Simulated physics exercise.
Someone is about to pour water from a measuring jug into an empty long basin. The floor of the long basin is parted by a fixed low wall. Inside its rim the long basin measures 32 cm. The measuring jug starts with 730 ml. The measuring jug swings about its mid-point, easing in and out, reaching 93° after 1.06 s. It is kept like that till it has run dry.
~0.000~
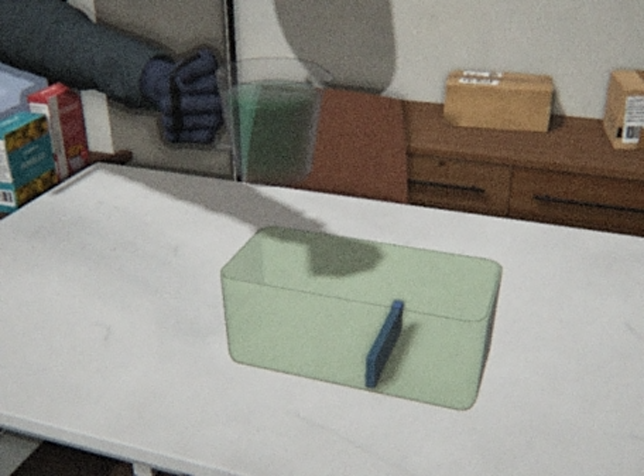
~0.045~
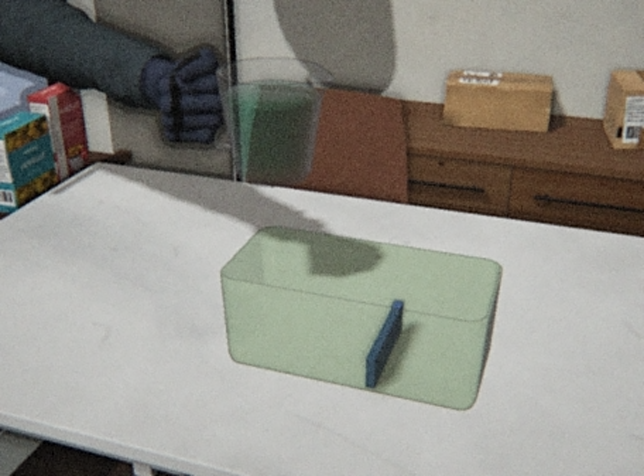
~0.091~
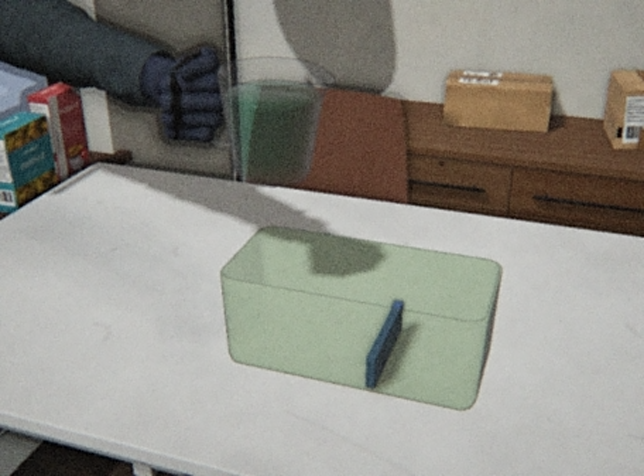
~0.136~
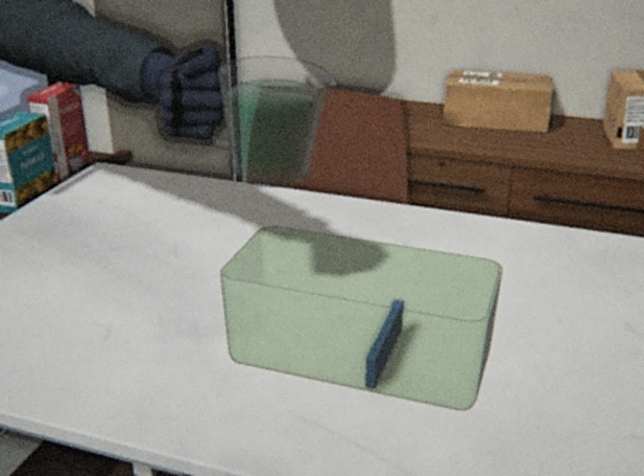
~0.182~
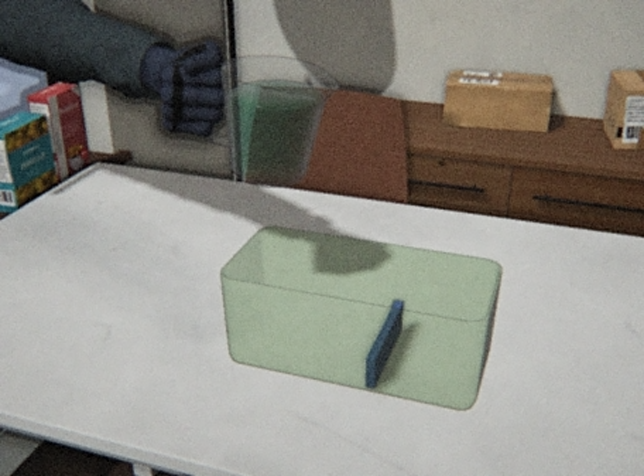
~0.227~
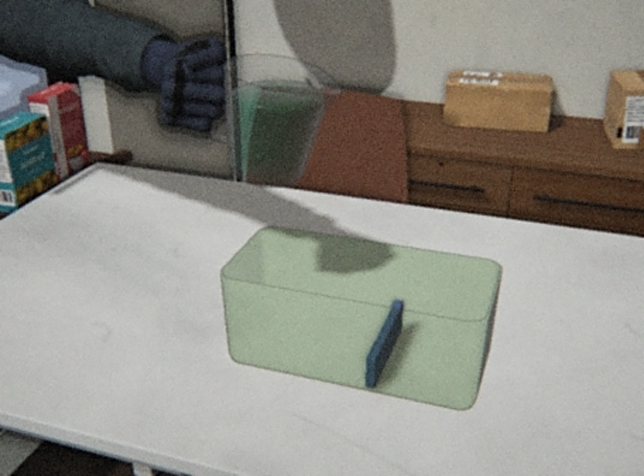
A clear measuring jug, held up by a dark-gloved hand at the upper left, tilted very slightly to the right above a white table, while the pale green basin with its blue divider stayed still.
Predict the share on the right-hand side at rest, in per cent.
Roughly 83 per cent is past the wall.
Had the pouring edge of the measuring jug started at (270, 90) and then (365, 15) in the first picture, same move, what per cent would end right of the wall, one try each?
In turn about 5 and 80 per cent.
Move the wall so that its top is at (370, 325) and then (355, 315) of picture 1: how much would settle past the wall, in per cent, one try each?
In turn about 95 and 95 per cent.
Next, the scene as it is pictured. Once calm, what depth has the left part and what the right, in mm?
Left about 4 mm, right about 38 mm.
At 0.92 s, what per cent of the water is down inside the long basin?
About 42 per cent.
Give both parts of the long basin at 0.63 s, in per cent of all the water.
Left about 0, right about 1.
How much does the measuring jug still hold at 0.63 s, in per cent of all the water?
About 84 per cent.
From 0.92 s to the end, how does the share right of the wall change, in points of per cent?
The share moves up, by some 44 per cent.
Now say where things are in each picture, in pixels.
In the first picture, tilt 0°; pouring edge (334, 79); surface from (230, 87) to (319, 96); the long basin's rim runs from (241, 250) to (495, 293); the wall's top is at (386, 329).
In the second picture, tilt 0°; pouring edge (334, 79); surface from (230, 87) to (318, 96).
In the third picture, tilt 2°; pouring edge (335, 81); surface from (231, 86) to (320, 96).
In the fourth picture, tilt 4°; pouring edge (337, 83); surface from (233, 86) to (321, 97).
In the fifth picture, tilt 7°; pouring edge (339, 87); surface from (233, 86) to (323, 98).
In the sixth picture, tilt 10°; pouring edge (341, 92); surface from (236, 87) to (327, 98).
By 0.63 s the tilt is 60° and 84 per cent is still to pour, 0 is left of the wall and 1 right of it.
By 0.92 s the tilt is 89° and 35 per cent is still to pour, 2 is left of the wall and 39 right of it.
By 1.23 s the tilt is 93° and 5 per cent is still to pour, 9 is left of the wall and 80 right of it.
By 1.56 s the tilt is 93° and 1 per cent is still to pour, 16 is left of the wall and 83 right of it.
At rest 17 per cent lies left of the wall, 83 right of it and 1 outside.
